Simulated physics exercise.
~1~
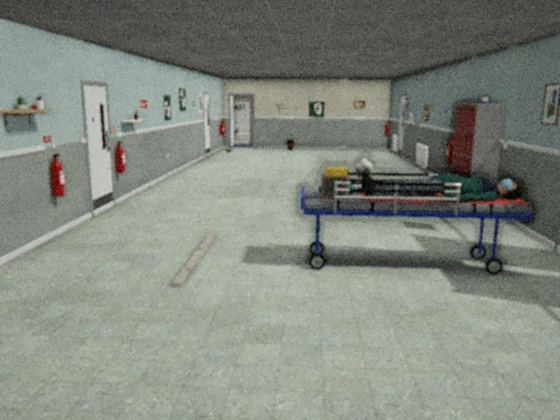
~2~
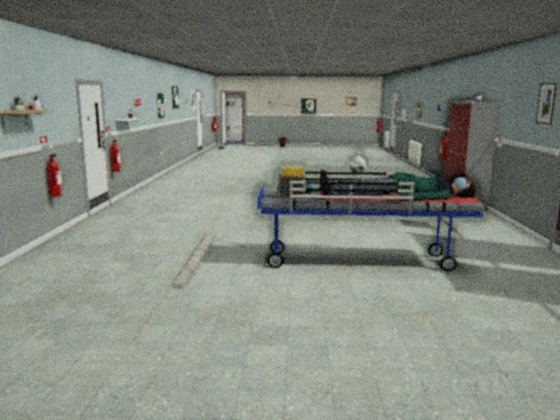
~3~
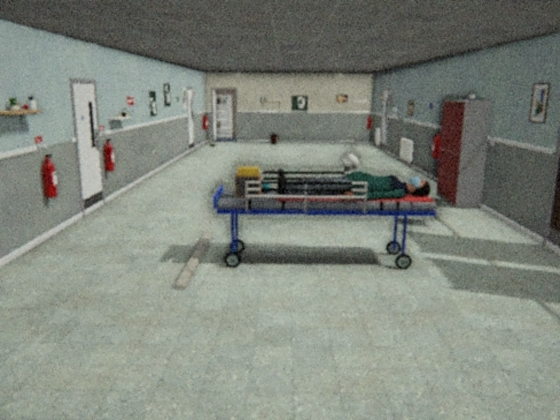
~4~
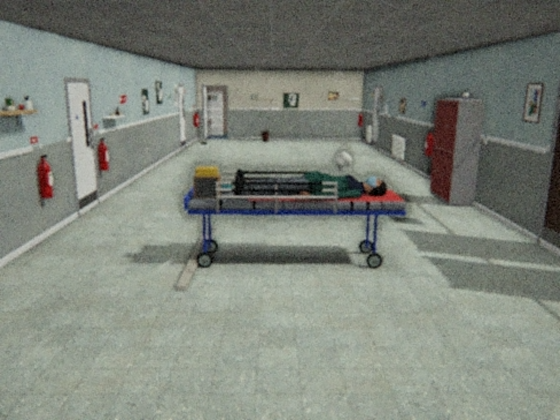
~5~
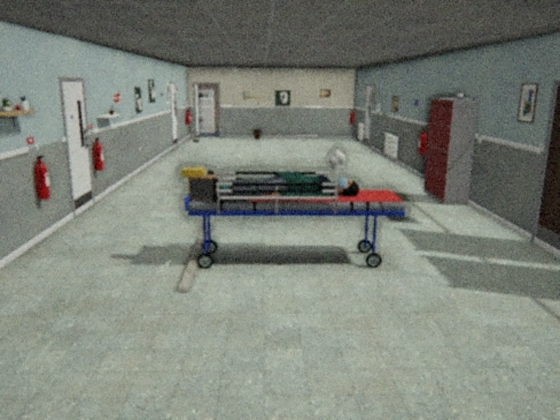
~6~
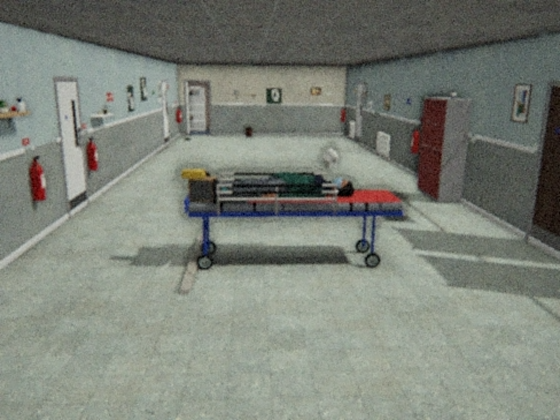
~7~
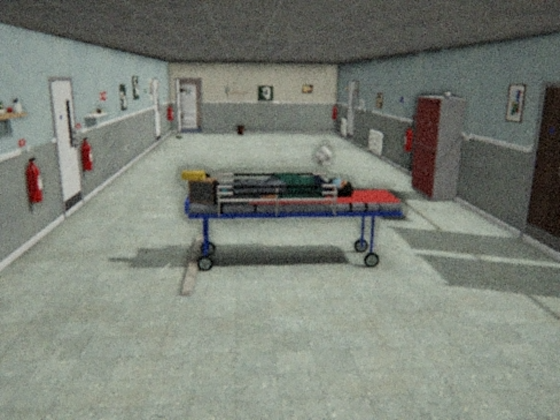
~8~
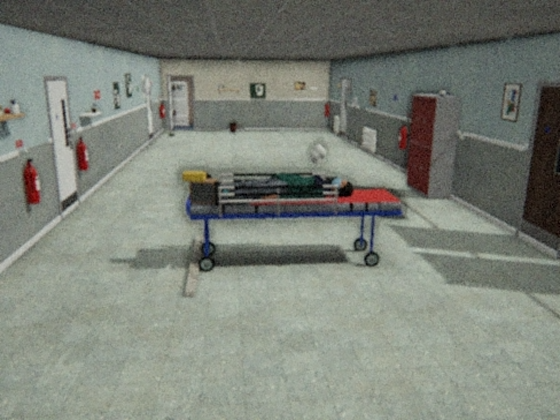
Blue transfer trolley carrying a limp person rolls left along a hospital corridor and stops, the yellow box staying aboard.
